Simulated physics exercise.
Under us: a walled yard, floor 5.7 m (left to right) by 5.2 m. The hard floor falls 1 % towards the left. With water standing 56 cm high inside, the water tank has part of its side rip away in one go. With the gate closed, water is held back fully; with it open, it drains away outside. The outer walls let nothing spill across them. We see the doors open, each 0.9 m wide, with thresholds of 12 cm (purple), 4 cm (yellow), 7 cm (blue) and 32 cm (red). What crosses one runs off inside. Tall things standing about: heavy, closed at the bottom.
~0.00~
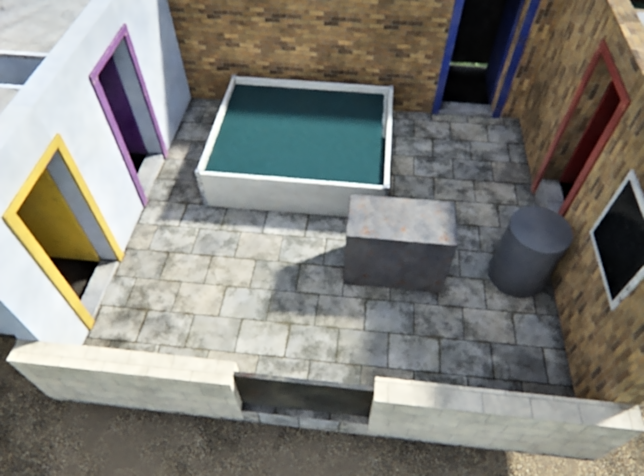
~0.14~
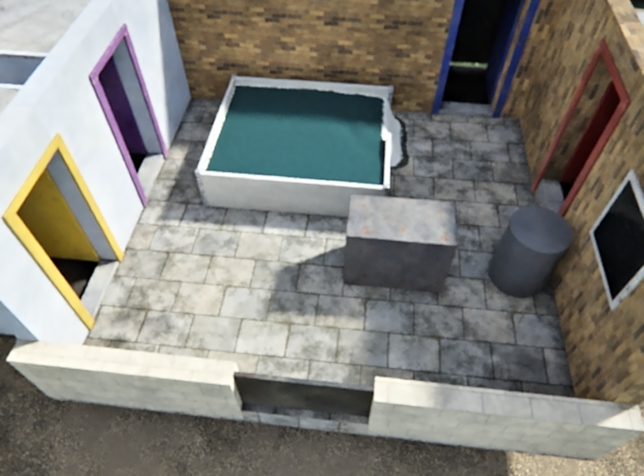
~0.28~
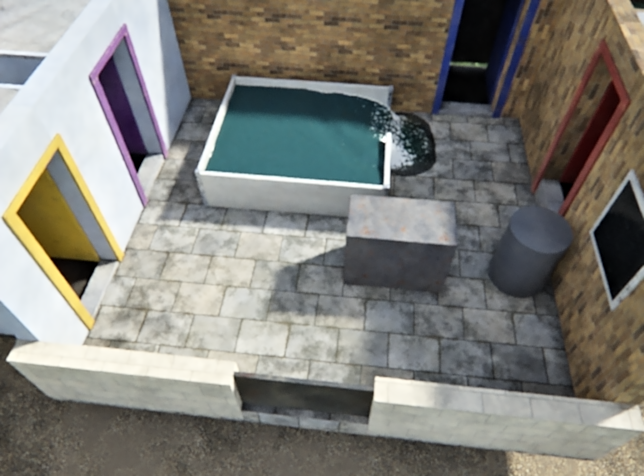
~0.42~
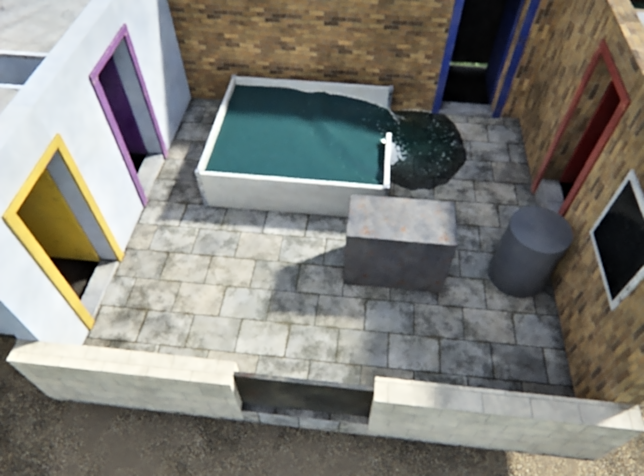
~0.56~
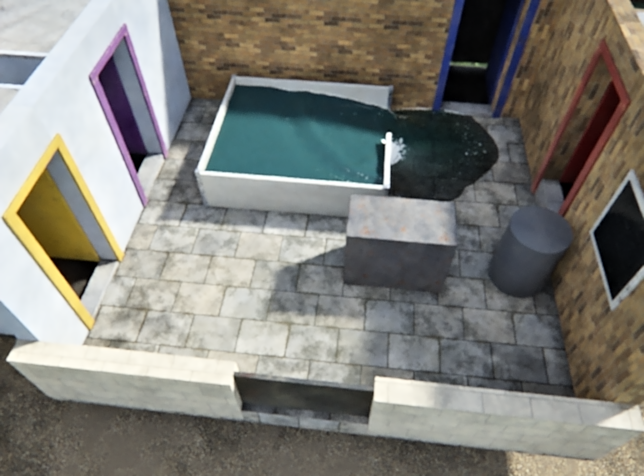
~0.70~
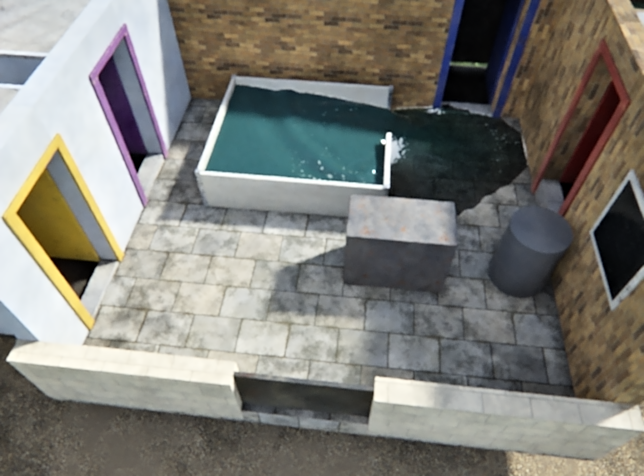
Walled paved yard with a white-sided water tank splitting open at its right side, dark water pouring out and spreading rightward across the floor.
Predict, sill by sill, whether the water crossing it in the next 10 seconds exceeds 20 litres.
One by one: At the purple door the limit will not be outstripped. At the yellow door the limit will be outstripped. At the blue door the limit will be outstripped. At the red door the limit will not be outstripped.
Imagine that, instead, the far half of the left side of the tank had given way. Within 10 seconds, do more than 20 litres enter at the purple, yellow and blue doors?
Compared with the limit, purple is higher, yellow is higher and blue is lower.
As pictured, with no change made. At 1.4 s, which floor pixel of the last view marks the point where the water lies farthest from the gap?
Location: Approx. (534, 229) in the last view.
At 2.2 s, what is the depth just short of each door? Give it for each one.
Purple 0 cm, yellow 0 cm, blue 23 cm, red 18 cm.
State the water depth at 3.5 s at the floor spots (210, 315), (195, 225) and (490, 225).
Roughly 0, 0, 22 cm.
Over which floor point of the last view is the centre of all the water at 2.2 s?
I'd put it close to (362, 159).
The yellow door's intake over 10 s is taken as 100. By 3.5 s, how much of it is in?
Share: ~ 0 %.
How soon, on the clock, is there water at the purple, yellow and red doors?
The purple door is reached at 5.0 s, yellow at 5.0 s, red at 1.1 s.
After 1.4 s water covers 20 % of the floor and is deepest (44 cm) near (503, 121); purple door not reached, yellow door not reached, blue door 17 cm at the sill, 10 L in, red door 14 cm at the sill, 0 L in.
After 2.2 s water covers 25 % of the floor and is deepest (38 cm) near (516, 136); purple door not reached, yellow door not reached, blue door 23 cm at the sill, 55 L in, red door 18 cm at the sill, 0 L in.
After 3.5 s water covers 45 % of the floor and is deepest (32 cm) near (538, 249); purple door not reached, yellow door not reached, blue door 23 cm at the sill, 172 L in, red door 22 cm at the sill, 0 L in.
After 6.0 s water covers 85 % of the floor and is deepest (20 cm) near (493, 127); purple door 6 cm at the sill, 0 L in, yellow door 9 cm at the sill, 6 L in, blue door 18 cm at the sill, 330 L in, red door 18 cm at the sill, 0 L in.
After 10.0 s water covers 95 % of the floor and is deepest (14 cm) near (122, 257); purple door 7 cm at the sill, 0 L in, yellow door 10 cm at the sill, 89 L in, blue door 13 cm at the sill, 455 L in, red door 12 cm at the sill, 0 L in.
